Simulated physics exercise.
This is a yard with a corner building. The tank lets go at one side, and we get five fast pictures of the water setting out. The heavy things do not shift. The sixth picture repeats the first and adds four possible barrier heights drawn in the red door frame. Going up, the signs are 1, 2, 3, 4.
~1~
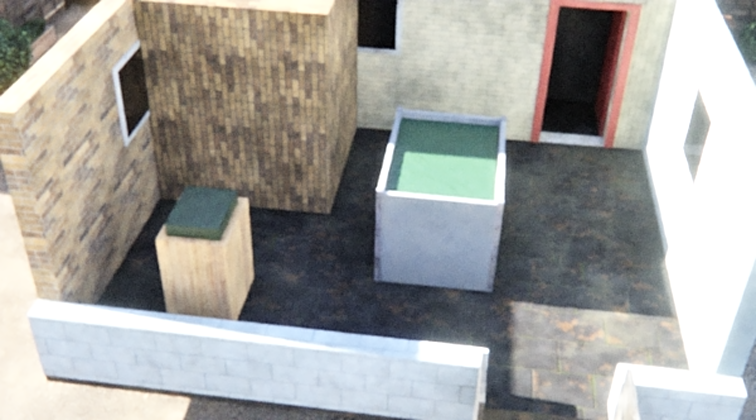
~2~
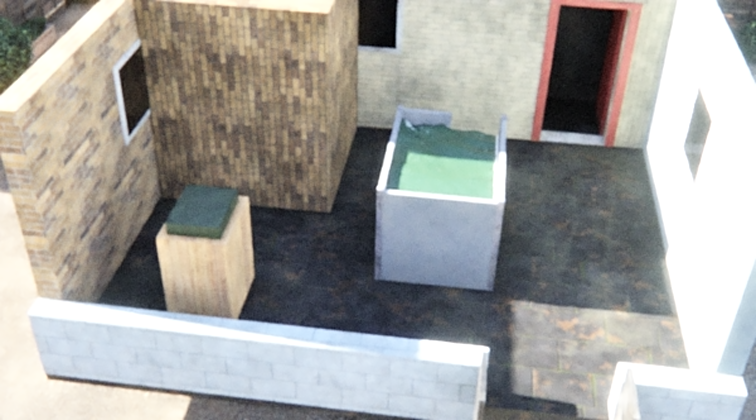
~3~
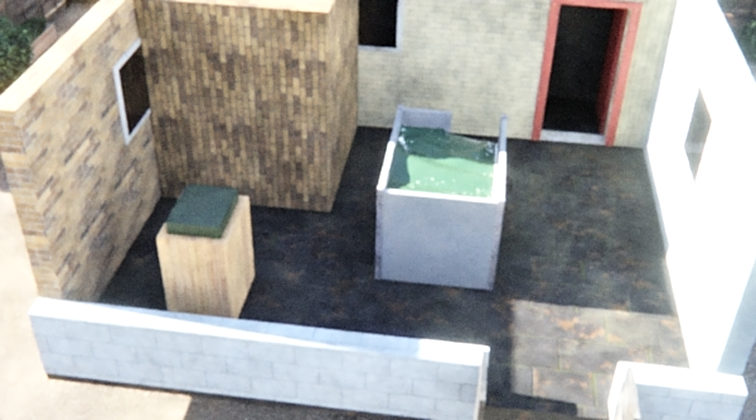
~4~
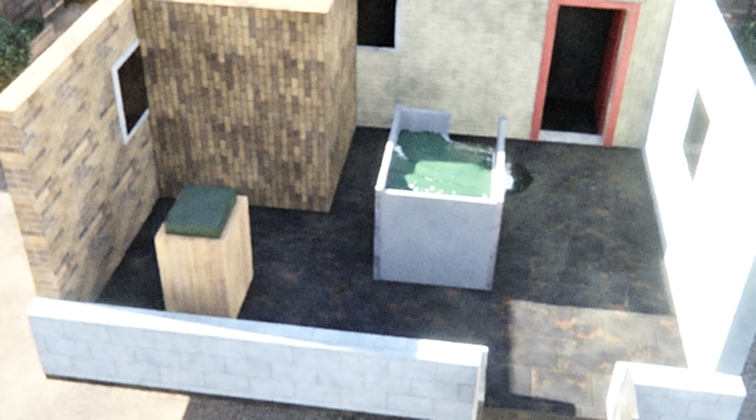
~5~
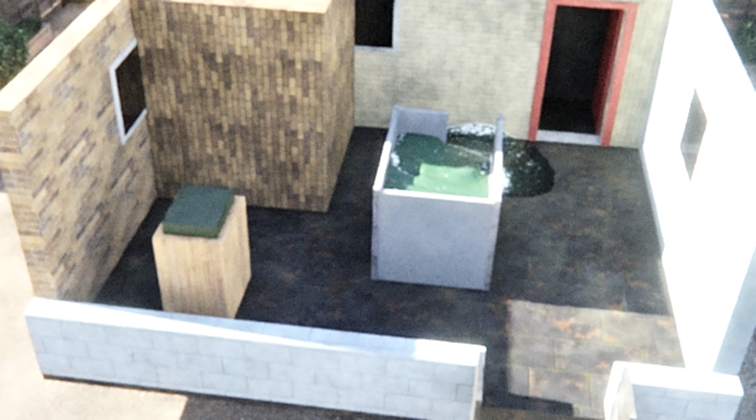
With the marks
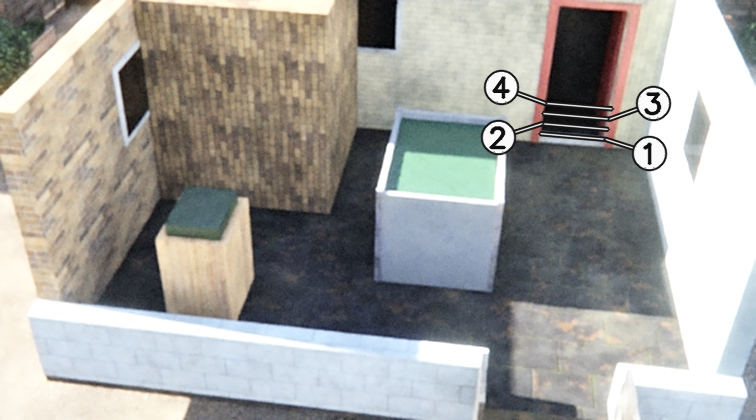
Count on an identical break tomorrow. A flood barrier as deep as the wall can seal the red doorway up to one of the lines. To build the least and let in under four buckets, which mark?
Height 2.
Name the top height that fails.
That would be 1.
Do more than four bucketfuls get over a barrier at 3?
No.
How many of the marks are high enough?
Three.
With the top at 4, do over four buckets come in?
No.
On the marked copy, 1 at (573, 136); 2 at (574, 126); 3 at (576, 116); 4 at (578, 106); from the bottom up 1, 2, 3, 4.
For height 1, about 14 bucketfuls get in.
For height 2, a bucket or two gets in.
For height 3, nothing gets over.
For height 4, nothing gets over.
